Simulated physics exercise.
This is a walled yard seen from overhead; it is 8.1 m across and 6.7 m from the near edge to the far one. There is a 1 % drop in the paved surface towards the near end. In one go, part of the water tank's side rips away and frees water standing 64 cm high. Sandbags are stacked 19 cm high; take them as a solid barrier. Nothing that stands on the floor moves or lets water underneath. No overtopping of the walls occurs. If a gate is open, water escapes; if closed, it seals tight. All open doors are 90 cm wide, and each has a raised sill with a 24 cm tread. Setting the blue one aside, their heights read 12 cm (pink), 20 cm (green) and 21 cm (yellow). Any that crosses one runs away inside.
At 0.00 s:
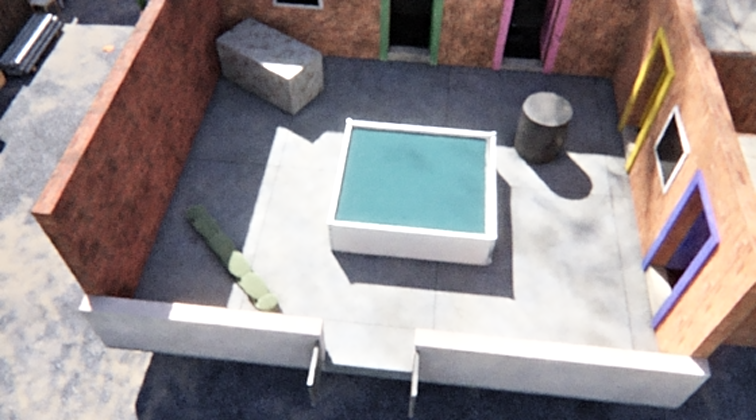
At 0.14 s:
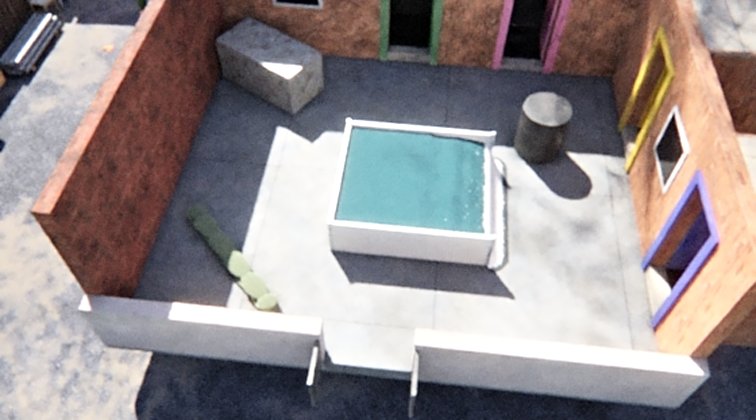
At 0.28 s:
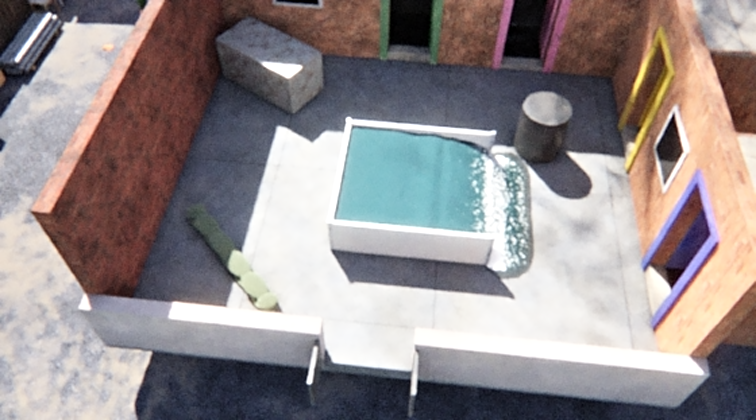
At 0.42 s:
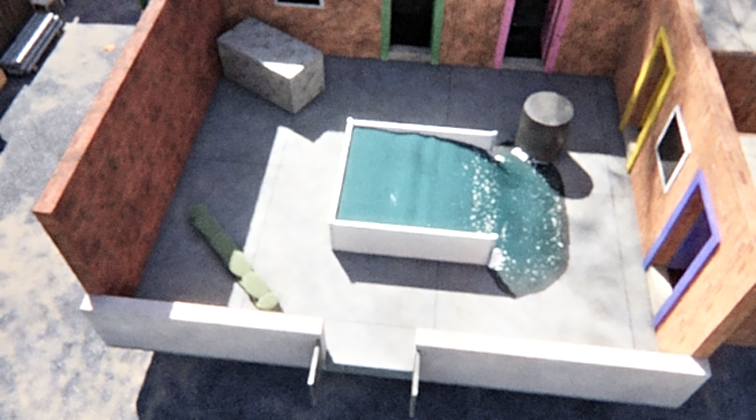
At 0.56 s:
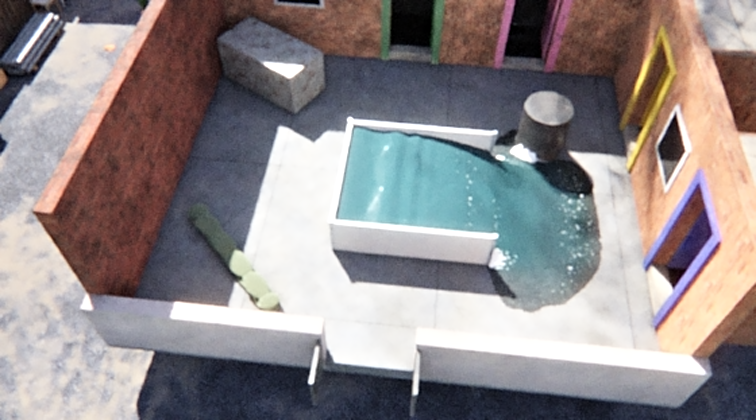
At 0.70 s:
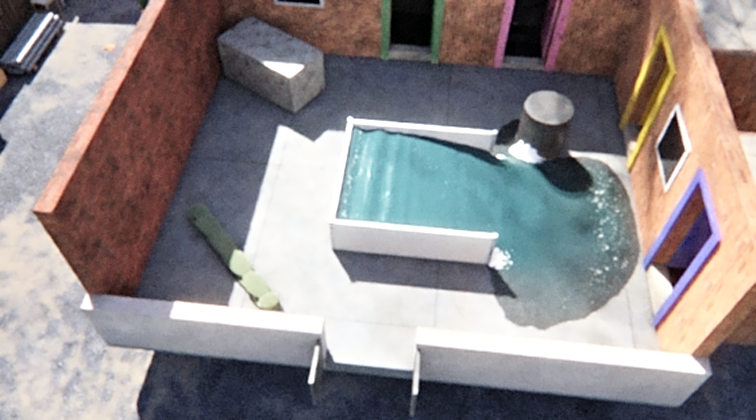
A white-walled tank of teal water stands in the middle of a paved yard, seen from overhead by a still camera. Around it are reddish-brown walls, green and pink doorframes at the back, yellow and blue ones at right, a grey block, a grey cylinder and green sandbags at left. The tank's right side gives way, and water pours out, foaming and fanning rightward around the cylinder's base.
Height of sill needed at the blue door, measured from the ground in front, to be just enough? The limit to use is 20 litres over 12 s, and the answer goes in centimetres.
Approximately 26 cm.
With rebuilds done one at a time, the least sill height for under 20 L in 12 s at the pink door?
Pink - roughly 9.5 cm.
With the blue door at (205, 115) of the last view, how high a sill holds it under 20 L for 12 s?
Close to 8.5 cm at the least.
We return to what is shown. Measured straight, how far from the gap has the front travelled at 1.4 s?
Reach: Approx. 3.6 m.
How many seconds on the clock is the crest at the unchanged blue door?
Roughly 2.2 s.
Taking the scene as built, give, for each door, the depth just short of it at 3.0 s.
Depths in cm: Pink 11, green 0, yellow 21, blue 28.
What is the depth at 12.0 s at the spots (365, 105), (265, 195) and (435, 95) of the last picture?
Roughly 8, 11 and 3 cm, in turn.
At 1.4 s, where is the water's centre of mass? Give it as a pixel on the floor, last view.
(467, 208) or so.
After 1.4 s water covers 20 % of the floor, deepest (44 cm) near (625, 197); 28 cm at the blue door, 0 litres in over its 23 cm sill.
After 3.0 s water covers 35 % of the floor, deepest (45 cm) near (654, 380); 28 cm at the blue door, 33 litres in over its 23 cm sill.
After 12.0 s water covers 95 % of the floor, deepest (14 cm) near (250, 256); 7 cm at the blue door, 42 litres in over its 23 cm sill.
At the blue door as built, the water arrived by 0.9 s and peaked near 33 cm at 2.2 s.
Run again over the same 12 s with other heights there, 38 litres in over 23.5 cm, 3 litres over 31.5 cm. The limit of 20 litres is kept from about 26 cm up.
